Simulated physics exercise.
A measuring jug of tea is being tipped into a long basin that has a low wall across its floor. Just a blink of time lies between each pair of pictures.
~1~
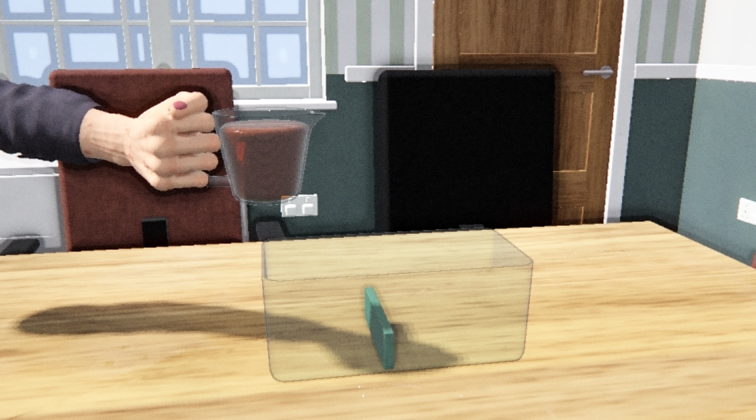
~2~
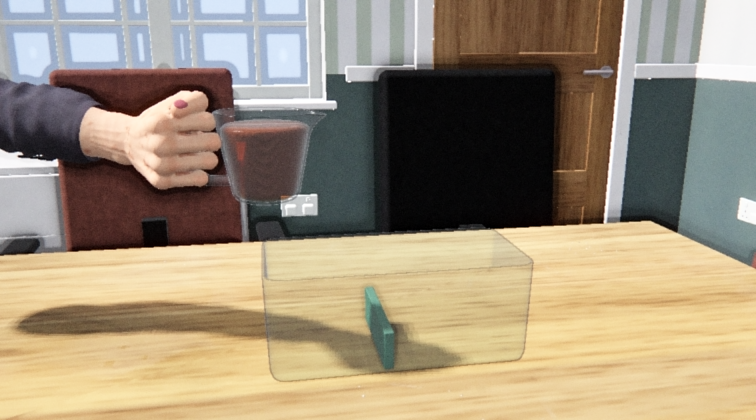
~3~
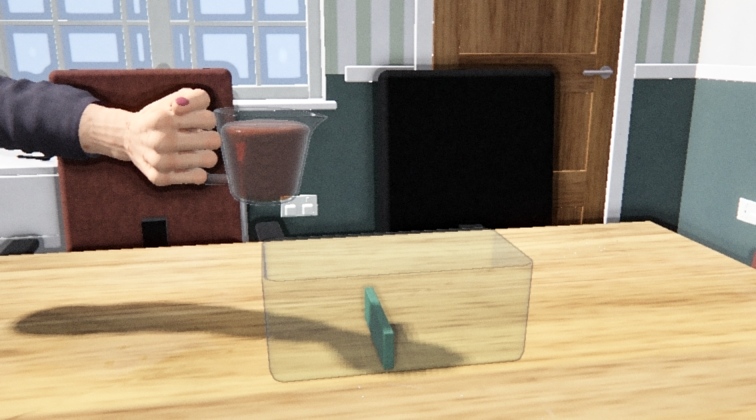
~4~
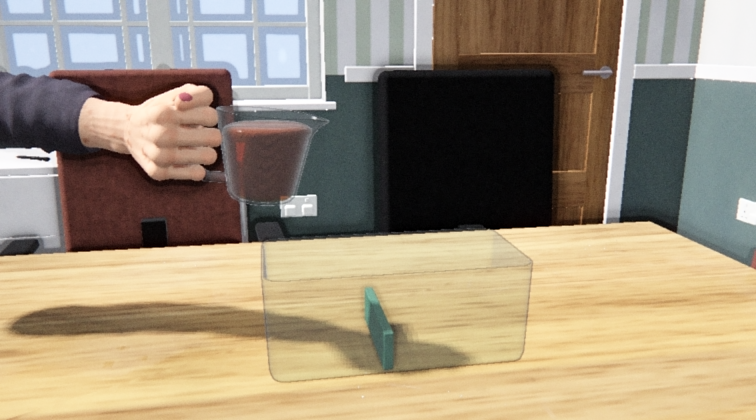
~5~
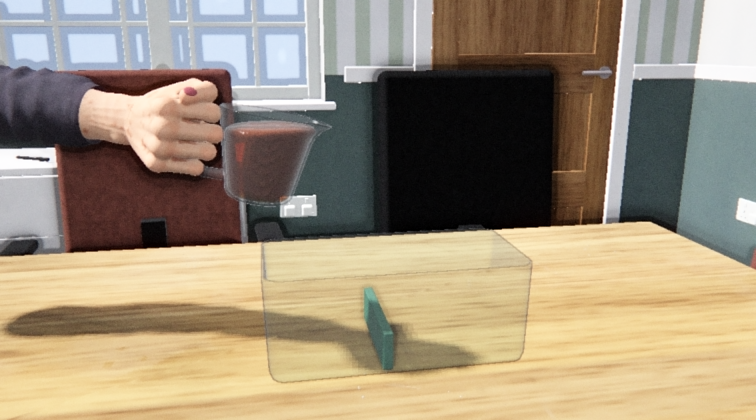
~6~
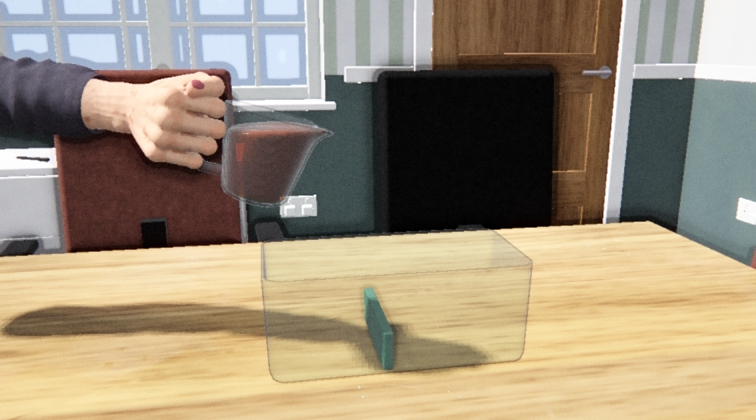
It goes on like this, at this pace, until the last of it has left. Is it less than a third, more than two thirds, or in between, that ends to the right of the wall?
The quantity right of the wall will come in at one third to two thirds.
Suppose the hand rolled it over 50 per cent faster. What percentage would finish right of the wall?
Roughly 35 percent.
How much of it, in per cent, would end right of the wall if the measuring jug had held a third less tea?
It should come out close to 15 per cent.
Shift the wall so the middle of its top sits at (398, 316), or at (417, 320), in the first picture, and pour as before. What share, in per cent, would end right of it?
My guess is some 15 percent the first time and some 10 percent the second.
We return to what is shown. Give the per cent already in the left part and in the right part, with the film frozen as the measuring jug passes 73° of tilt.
Left part close to 5 in a hundred, right part close to 20.
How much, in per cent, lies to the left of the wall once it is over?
Around 55 percent.
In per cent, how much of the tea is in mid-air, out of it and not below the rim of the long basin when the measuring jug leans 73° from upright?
I'd put it at roughly 20 percent of it.
A moment on, the measuring jug is tipped part way and 55 per cent is still to pour, 4 is left of the wall and 20 right of it.
Next, the measuring jug is tipped right over and 4 per cent is still to pour, 46 is left of the wall and 45 right of it.
Then the measuring jug is tipped right over and 0 per cent is still to pour, 53 is left of the wall and 46 right of it.
Later the measuring jug is tipped right over and 0 per cent is still to pour, 53 is left of the wall and 46 right of it.
In the end 53 per cent lies left of the wall, 46 right of it and 1 outside.
